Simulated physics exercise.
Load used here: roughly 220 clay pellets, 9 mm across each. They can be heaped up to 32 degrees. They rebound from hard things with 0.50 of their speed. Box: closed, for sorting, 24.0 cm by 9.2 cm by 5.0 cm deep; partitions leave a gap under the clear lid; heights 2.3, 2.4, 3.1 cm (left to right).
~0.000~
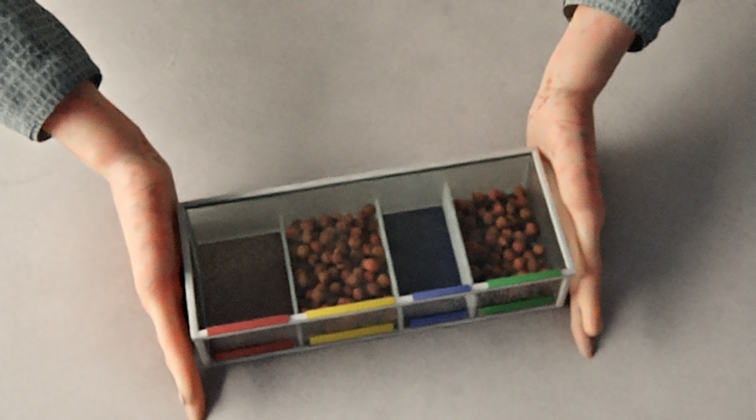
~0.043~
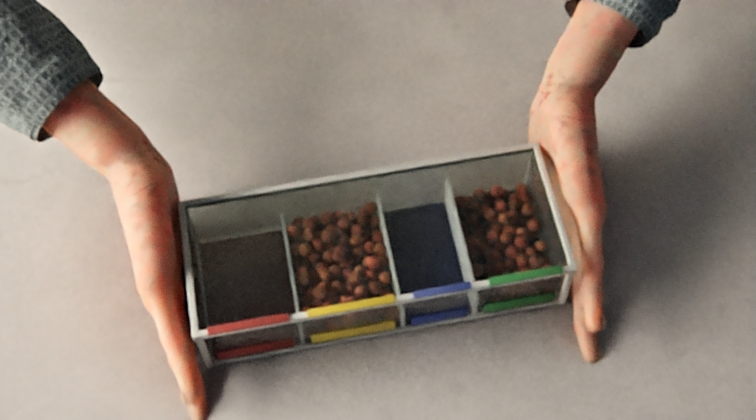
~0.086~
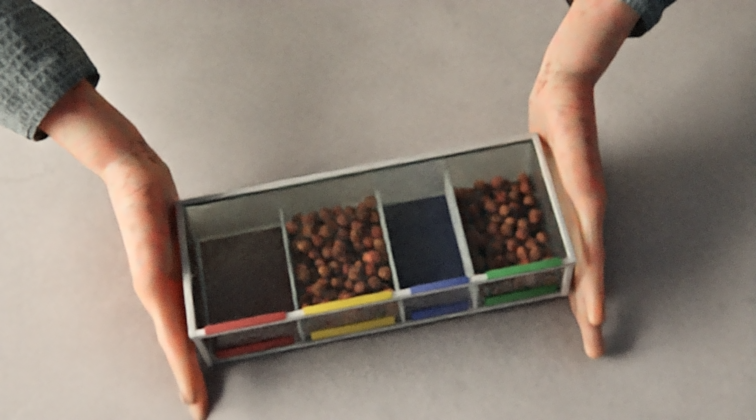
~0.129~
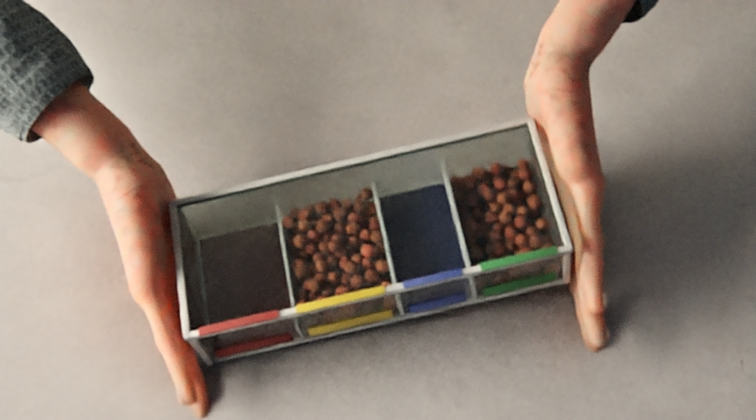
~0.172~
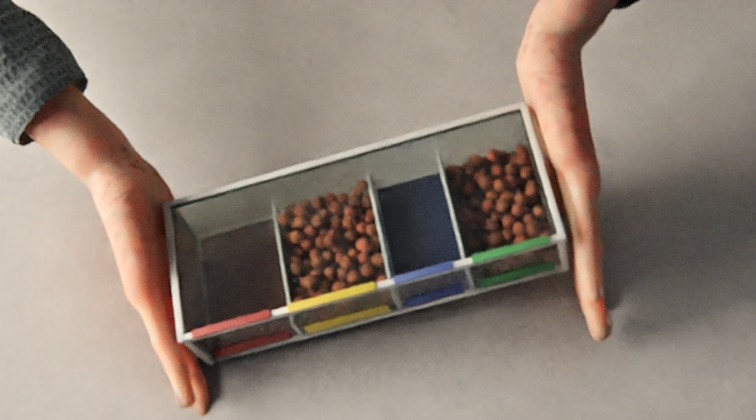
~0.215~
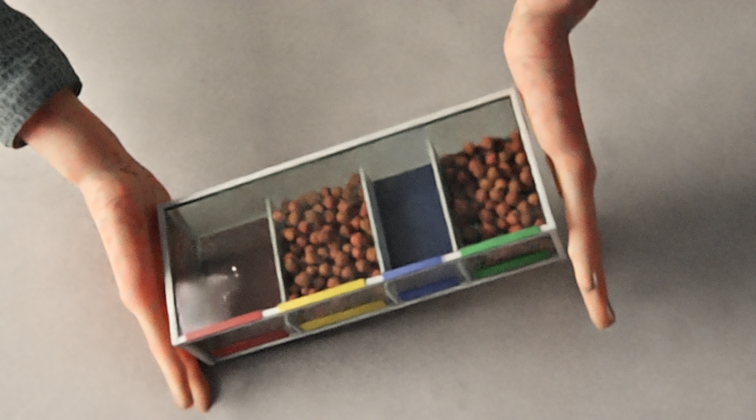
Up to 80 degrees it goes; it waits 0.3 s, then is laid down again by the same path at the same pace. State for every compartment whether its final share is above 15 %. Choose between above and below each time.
Red: Above, blue: Below, green: Above, yellow: Above.
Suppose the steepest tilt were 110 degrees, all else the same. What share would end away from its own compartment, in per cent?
Some 80 per cent.
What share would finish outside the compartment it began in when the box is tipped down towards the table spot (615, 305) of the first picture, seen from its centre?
Roughly 35 per cent.
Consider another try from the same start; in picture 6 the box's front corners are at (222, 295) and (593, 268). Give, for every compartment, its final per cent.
The compartments end with red 0 per cent, blue 5 per cent, green 60 per cent and yellow 35 per cent.
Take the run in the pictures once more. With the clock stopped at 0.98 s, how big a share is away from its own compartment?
Roughly 35 percent.
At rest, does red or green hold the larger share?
That would be the red compartment.
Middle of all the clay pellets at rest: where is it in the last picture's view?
Est. centre at rest: (317, 287) px.
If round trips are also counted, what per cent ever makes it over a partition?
I'd guess roughly 40 percent.
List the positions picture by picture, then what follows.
Box tilt 0 degrees, front corners at (198, 333) and (568, 270); green 40 %, yellow 60 %, in the first picture.
Box tilt 1 degrees, front corners at (199, 332) and (570, 267), in the second picture.
Box tilt 4 degrees, front corners at (196, 332) and (569, 259), lowest corner left front, in the third picture.
Box tilt 8 degrees, front corners at (191, 333) and (565, 247), lowest corner left front, in the fourth picture.
Box tilt 13 degrees, front corners at (185, 335) and (558, 236), lowest corner left front, in the fifth picture.
Box tilt 18 degrees, front corners at (180, 338) and (549, 225), lowest corner left front; green 40 %, yellow 60 %. The box's pace is about 115 degrees a second, in the sixth picture.
After 0.98 s, tilt 80 degrees; red 25 %, green 30 %, yellow 45 %.
After 1.50 s, tilt 42 degrees; red 40 %, green 30 %, yellow 30 %.
After 2.08 s, tilt 0 degrees; red 40 %, green 30 %, yellow 30 %.
At rest (2.6 s), red 40 %, blue 0 %, green 30 %, yellow 30 %.
